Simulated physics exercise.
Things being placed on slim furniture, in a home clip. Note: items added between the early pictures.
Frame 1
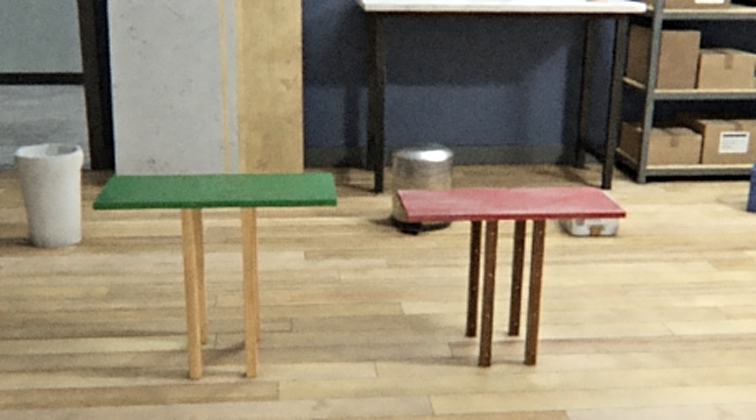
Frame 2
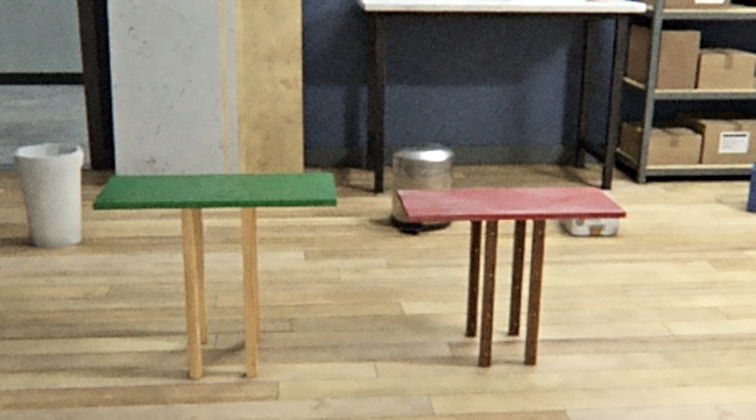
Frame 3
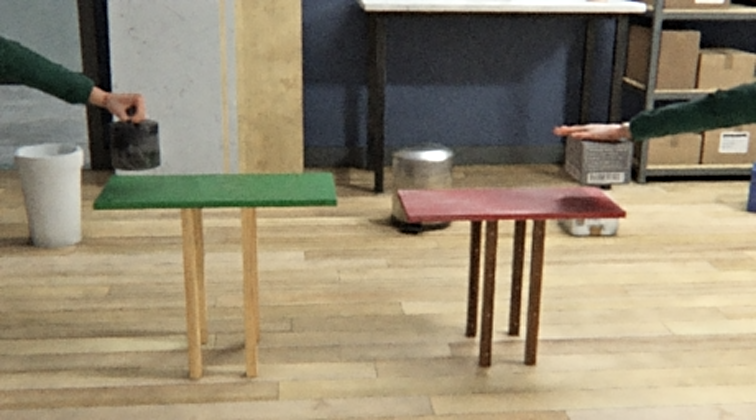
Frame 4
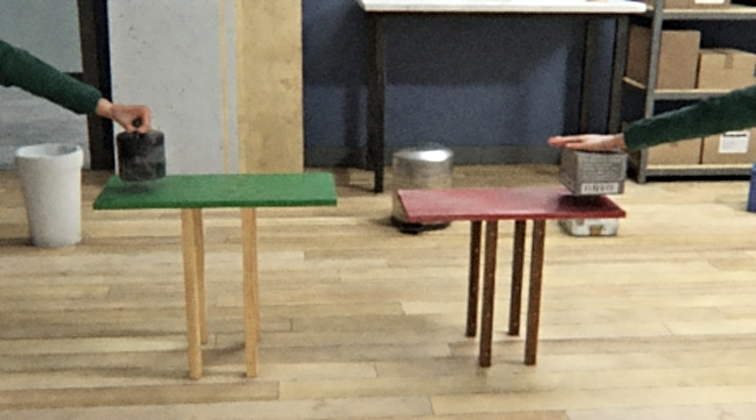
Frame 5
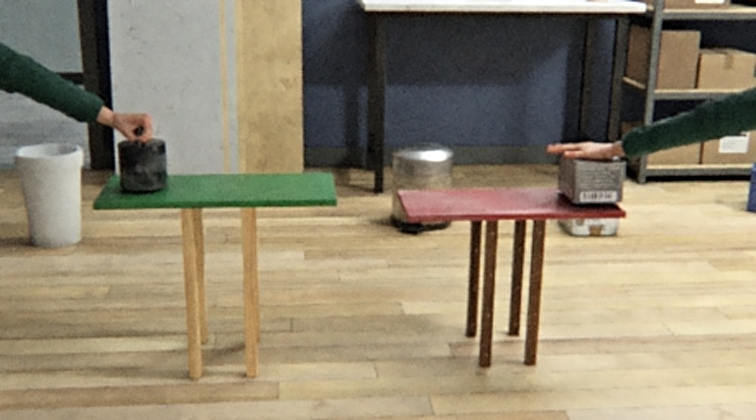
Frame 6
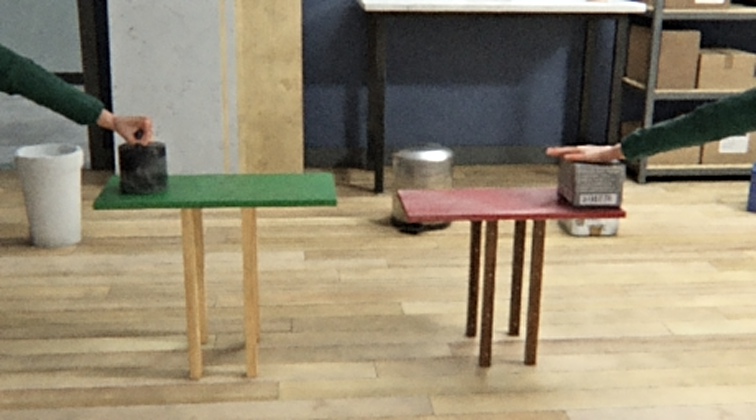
In a workshop-like room with a pale plank floor, a level, fixed view faces shelves of cardboard boxes and a white-topped table at the back. A green-topped stand with light wooden legs is at left, a smaller red-topped table with dark legs at right. Green-sleeved arms enter from both sides, lowering a dark cylinder and a grey box onto the tops' outer ends, hands staying on them.
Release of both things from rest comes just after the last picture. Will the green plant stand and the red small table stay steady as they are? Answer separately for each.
The green plant stand goes over; the red small table stays steady.
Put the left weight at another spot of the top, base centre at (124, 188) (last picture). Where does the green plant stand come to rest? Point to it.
It'd come to a stop somewhere close to (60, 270).
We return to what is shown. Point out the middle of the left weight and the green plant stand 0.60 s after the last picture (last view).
Close to (42, 223) and (120, 203), in pixels.
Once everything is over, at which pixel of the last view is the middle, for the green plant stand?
Around (49, 267).
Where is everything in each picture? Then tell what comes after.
In the first picture, green plant stand (220, 190); red small table (508, 204).
In the second picture, red small table (508, 204).
In the third picture, still on the way; green plant stand (220, 190); left weight (135, 144).
In the fourth picture, still on the way; red small table (508, 204); right box (592, 168).
In the fifth picture, still on the way; green plant stand (220, 190); left weight (143, 164).
In the sixth picture, in place, still held; green plant stand (220, 190); red small table (508, 204); right box (590, 179).
Then, 0.60 s on from there, green plant stand turned 33° from its first pose near (120, 203); red small table at rest near (508, 204).
In the end, the green plant stand overbalances, near (49, 267); the red small table holds firm, near (508, 204).
